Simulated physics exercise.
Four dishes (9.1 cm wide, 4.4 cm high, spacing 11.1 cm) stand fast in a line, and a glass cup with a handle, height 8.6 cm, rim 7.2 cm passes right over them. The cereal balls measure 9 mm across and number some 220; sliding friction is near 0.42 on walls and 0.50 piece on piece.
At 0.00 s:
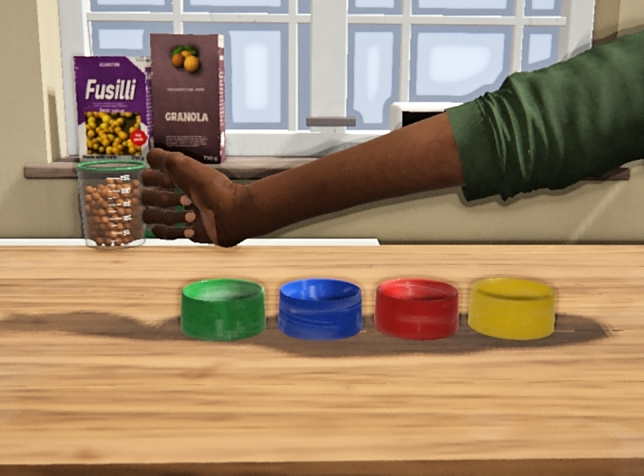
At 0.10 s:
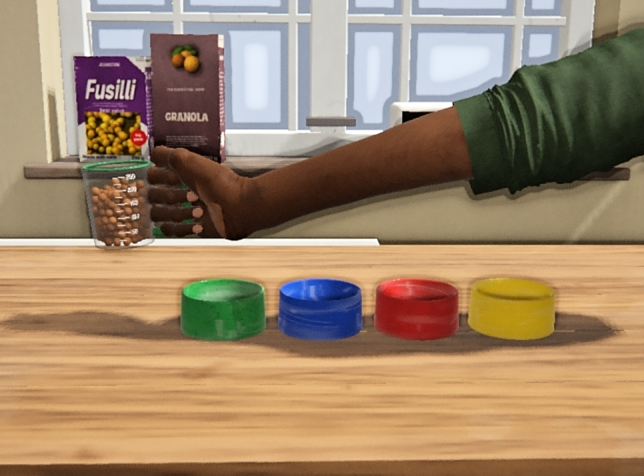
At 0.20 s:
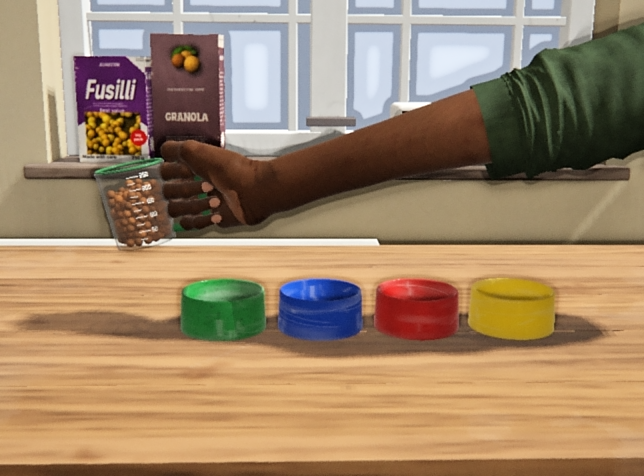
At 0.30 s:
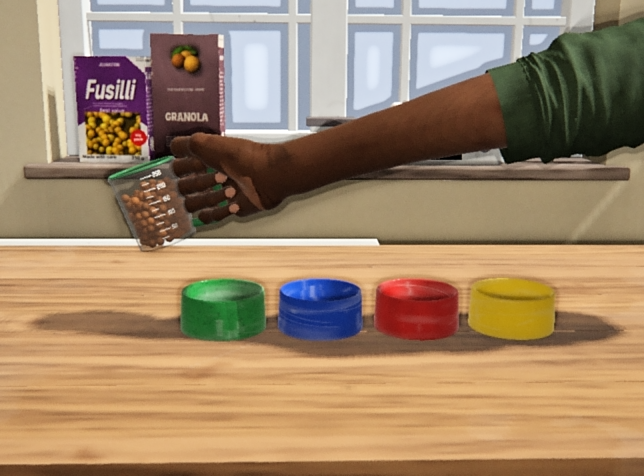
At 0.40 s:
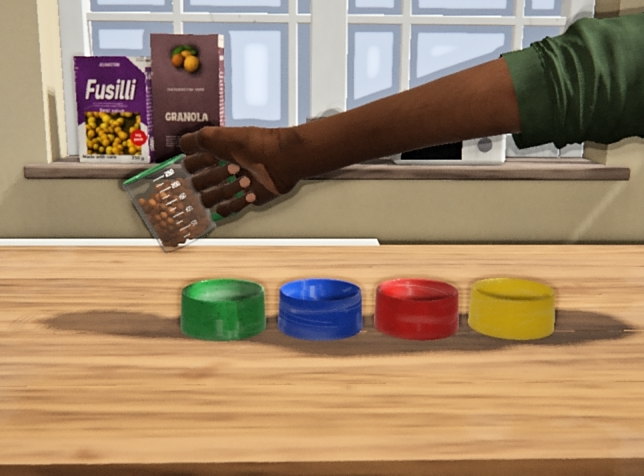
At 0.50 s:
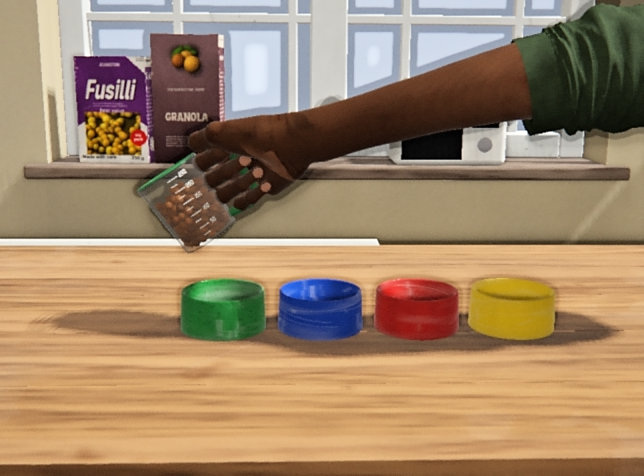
A hand moves a clear cup of brown pieces rightward above colored dishes, tilting it steadily.
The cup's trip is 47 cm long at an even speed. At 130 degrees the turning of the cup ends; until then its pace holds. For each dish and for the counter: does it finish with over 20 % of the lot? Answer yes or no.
Red dish: No; blue dish: Yes; green dish: No; yellow dish: No; on the counter: Yes.
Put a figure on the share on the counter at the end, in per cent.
About 25 per cent.
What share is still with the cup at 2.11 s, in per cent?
Roughly 0 per cent.
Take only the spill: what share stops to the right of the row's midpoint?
Roughly 40 per cent.
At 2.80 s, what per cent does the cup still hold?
About 0 per cent.
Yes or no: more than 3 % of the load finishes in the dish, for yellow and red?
Yellow no, red yes.
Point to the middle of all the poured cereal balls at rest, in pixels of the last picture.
Near (336, 318).
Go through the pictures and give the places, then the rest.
The first picture shows cup at (114, 205), tilt 0 degrees, lip at (79, 166), moved 0.0 cm; middle of the pieces at (112, 212); green dish at (223, 290); blue dish at (321, 290); red dish at (417, 290); yellow dish at (513, 290).
The second picture shows cup at (121, 205), tilt 3 degrees, lip at (84, 168), moved 0.8 cm; middle of the pieces at (120, 212).
The third picture shows cup at (138, 205), tilt 11 degrees, lip at (97, 172), moved 2.6 cm; middle of the pieces at (137, 212).
The fourth picture shows cup at (155, 205), tilt 18 degrees, lip at (110, 178), moved 4.5 cm; middle of the pieces at (155, 212).
The fifth picture shows cup at (172, 205), tilt 26 degrees, lip at (125, 184), moved 6.4 cm; middle of the pieces at (173, 212).
The sixth picture shows cup at (189, 205), tilt 33 degrees, lip at (140, 190), moved 8.2 cm; middle of the pieces at (191, 212); green dish at (223, 290); blue dish at (321, 290); red dish at (417, 290); yellow dish at (513, 290). The cup turns about 75 degrees a second and travels 19 cm a second.
After 1.47 s, tilt 107 degrees; cup holds 90 %, blue 5 %.
Then, at 2.11 s, tilt 130 degrees; cup holds 0 %, red 10 %, blue 65 %.
After 2.80 s, tilt 130 degrees; cup holds 0 %, red 10 %, blue 65 %.
At rest (3.1 s), red 10 %, blue 65 %, green 0 %, yellow 0 %, counter 25 %.
